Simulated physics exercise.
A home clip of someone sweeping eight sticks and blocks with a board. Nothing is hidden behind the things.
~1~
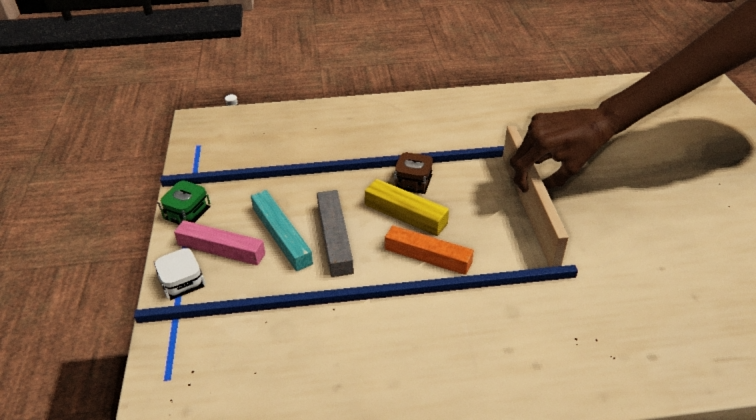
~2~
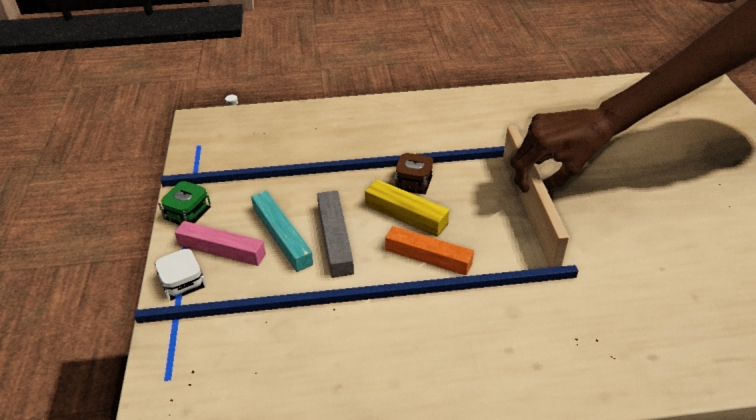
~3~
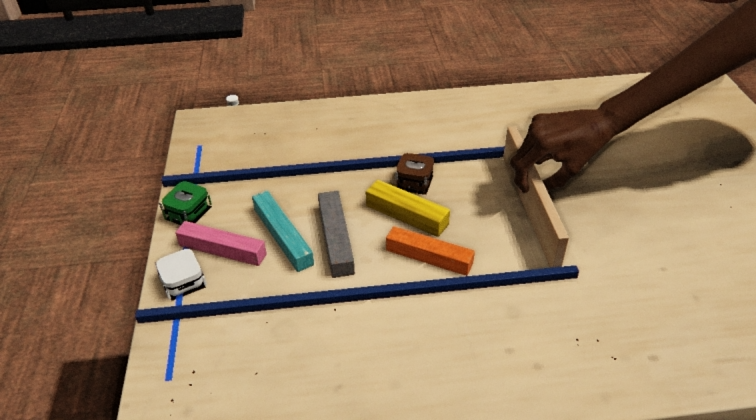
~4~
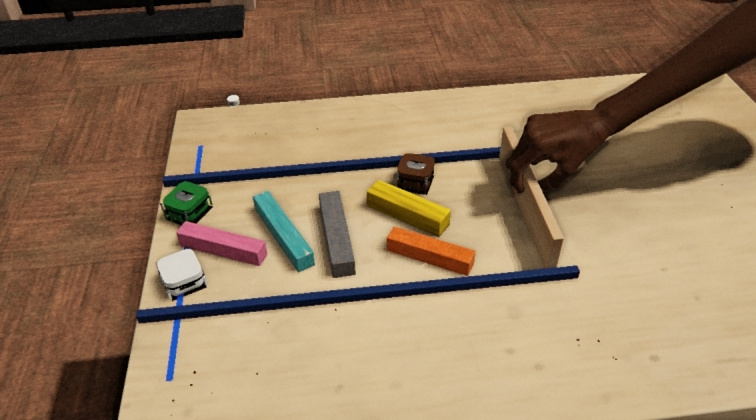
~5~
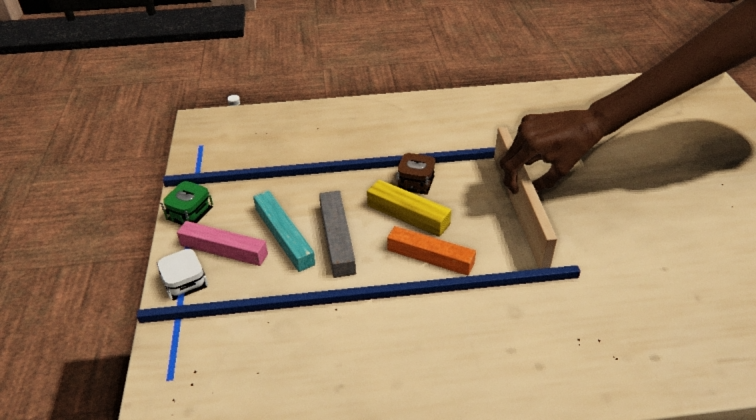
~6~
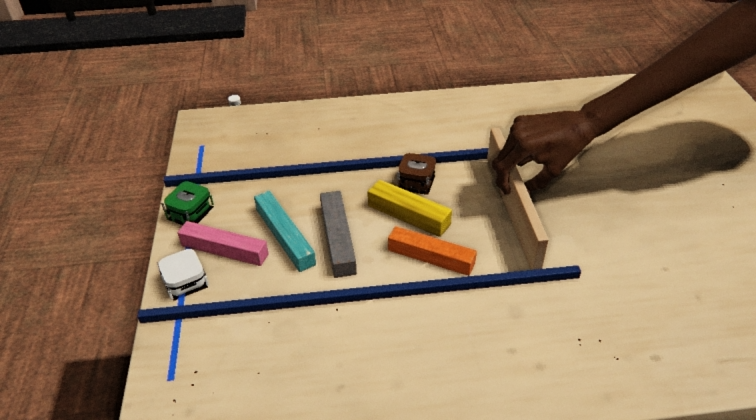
On a wooden tabletop between two dark blue rails, a hand slides an upright board slightly left toward colored bars and small brown, green and white cases, which stay essentially still as the gap narrows.
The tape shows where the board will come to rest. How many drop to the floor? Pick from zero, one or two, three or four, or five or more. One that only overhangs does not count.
In the end the number that fall off is five or more.
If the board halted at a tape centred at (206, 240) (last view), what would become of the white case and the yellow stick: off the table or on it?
The white case falls; the yellow stick does not fall.
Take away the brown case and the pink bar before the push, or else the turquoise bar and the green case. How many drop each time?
4 in the first case, 3 in the second.
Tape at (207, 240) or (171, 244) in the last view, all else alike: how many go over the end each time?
The counts: 4 and 7.
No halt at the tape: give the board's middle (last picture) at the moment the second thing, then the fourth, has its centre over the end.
At (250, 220) for the second, at (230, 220) for the fourth.
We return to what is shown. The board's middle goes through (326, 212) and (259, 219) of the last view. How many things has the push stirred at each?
The counts are 6 and 8.
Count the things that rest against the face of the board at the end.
That makes 3.
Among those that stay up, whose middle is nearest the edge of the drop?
Foremost is the yellow stick.
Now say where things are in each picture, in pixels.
Green case (185, 204); white case (180, 274); pink bar (220, 243); board (532, 193); tape (186, 242), in the first picture.
White case (180, 275); turquoise bar (281, 229), in the second picture.
Pink bar (221, 243); yellow stick (407, 208), in the third picture.
Green case (187, 205); board (528, 194), in the fourth picture.
White case (182, 275); orange bar (431, 250), in the fifth picture.
Green case (189, 204); white case (183, 275); pink bar (223, 243); board (514, 195); tape (189, 242), in the sixth picture.
Early on, none off yet; green case at rest near (189, 204); white case at rest near (183, 275); pink bar at rest near (223, 243).
A while later, none off yet; green case moving near (180, 204); white case travelled a little near (170, 279); pink bar travelled a little near (189, 256).
Finally, the number that fall off is five or more; lost, grey bar, turquoise bar, pink bar, white case and green case.
